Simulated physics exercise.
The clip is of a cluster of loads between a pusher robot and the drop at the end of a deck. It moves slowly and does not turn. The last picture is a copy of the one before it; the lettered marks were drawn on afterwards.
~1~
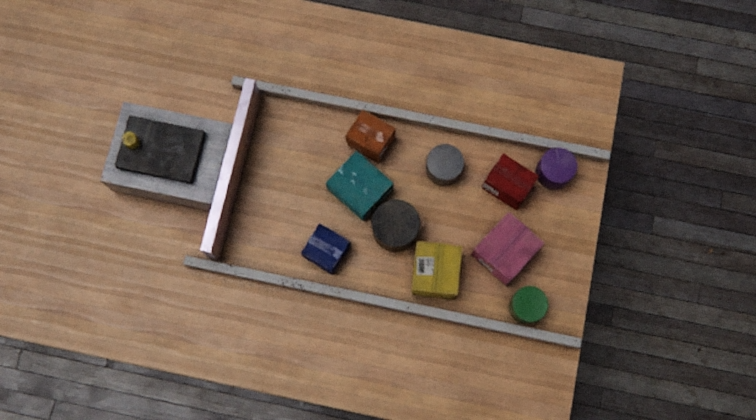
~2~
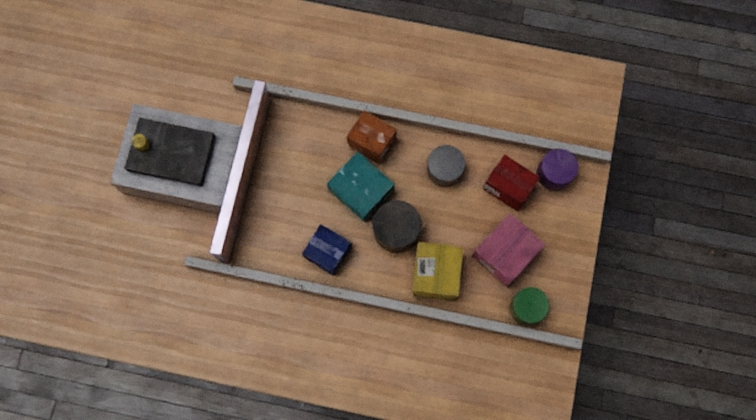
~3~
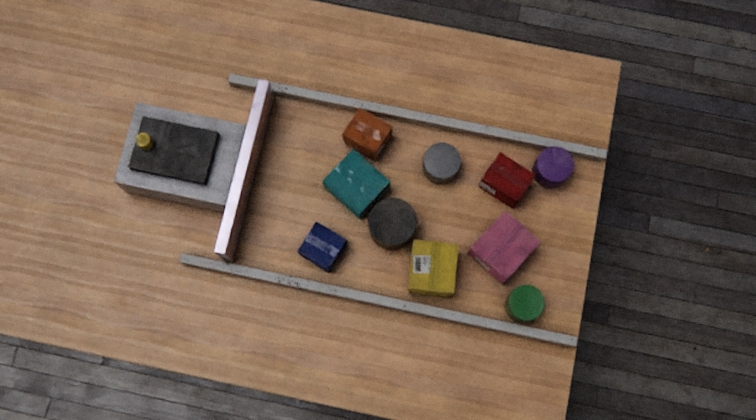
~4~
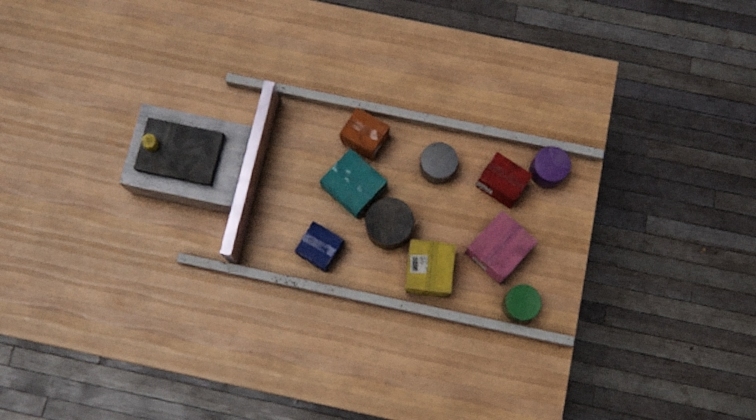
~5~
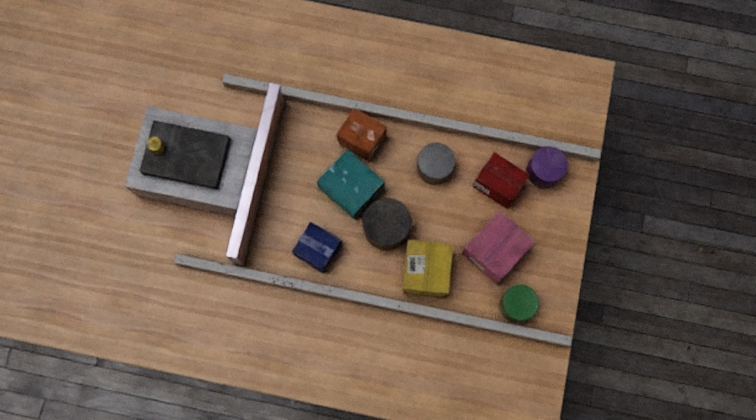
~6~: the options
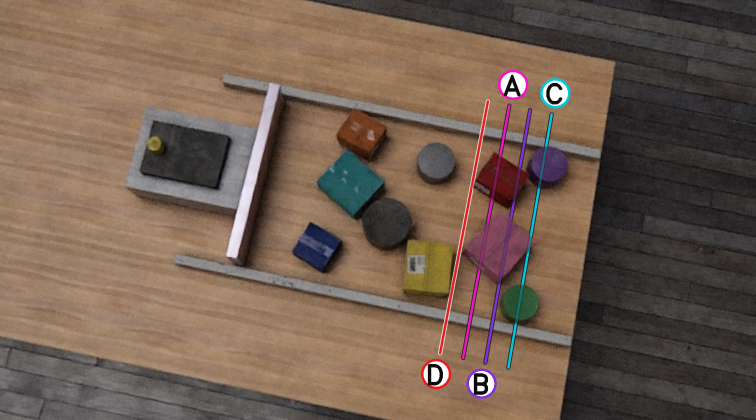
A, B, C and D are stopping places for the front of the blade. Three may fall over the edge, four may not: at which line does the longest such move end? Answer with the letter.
Stop at B.
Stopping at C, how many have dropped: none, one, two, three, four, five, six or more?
Six or more.
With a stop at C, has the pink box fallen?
By then, yes.
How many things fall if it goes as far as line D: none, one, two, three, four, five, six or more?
The count is none.
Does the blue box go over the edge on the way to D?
By then, no.
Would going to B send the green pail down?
By then, yes.
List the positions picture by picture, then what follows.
In the first picture, grey canister (444, 165); orange parcel (371, 137); black pail (395, 227).
In the second picture, robot (176, 153); turquoise parcel (361, 187).
In the third picture, robot (180, 152); yellow parcel (433, 269).
In the fourth picture, robot (186, 153); green pail (521, 304).
In the fifth picture, robot (191, 156); pink box (498, 248); grey canister (436, 164); orange parcel (362, 135).
On the marked copy, A at (487, 228); B at (509, 232); C at (531, 237); D at (465, 223).
Taking B. A third of the way, robot (283, 174); orange parcel (385, 138); yellow parcel (439, 277).
Two thirds of the way, robot (375, 193); green pail (525, 305); red box (532, 197).
When it is over, robot (447, 208); green pail over the edge; red box over the edge; three fallen.
As for the rest, A is within the limit but short; C drops six; D is within the limit but short.
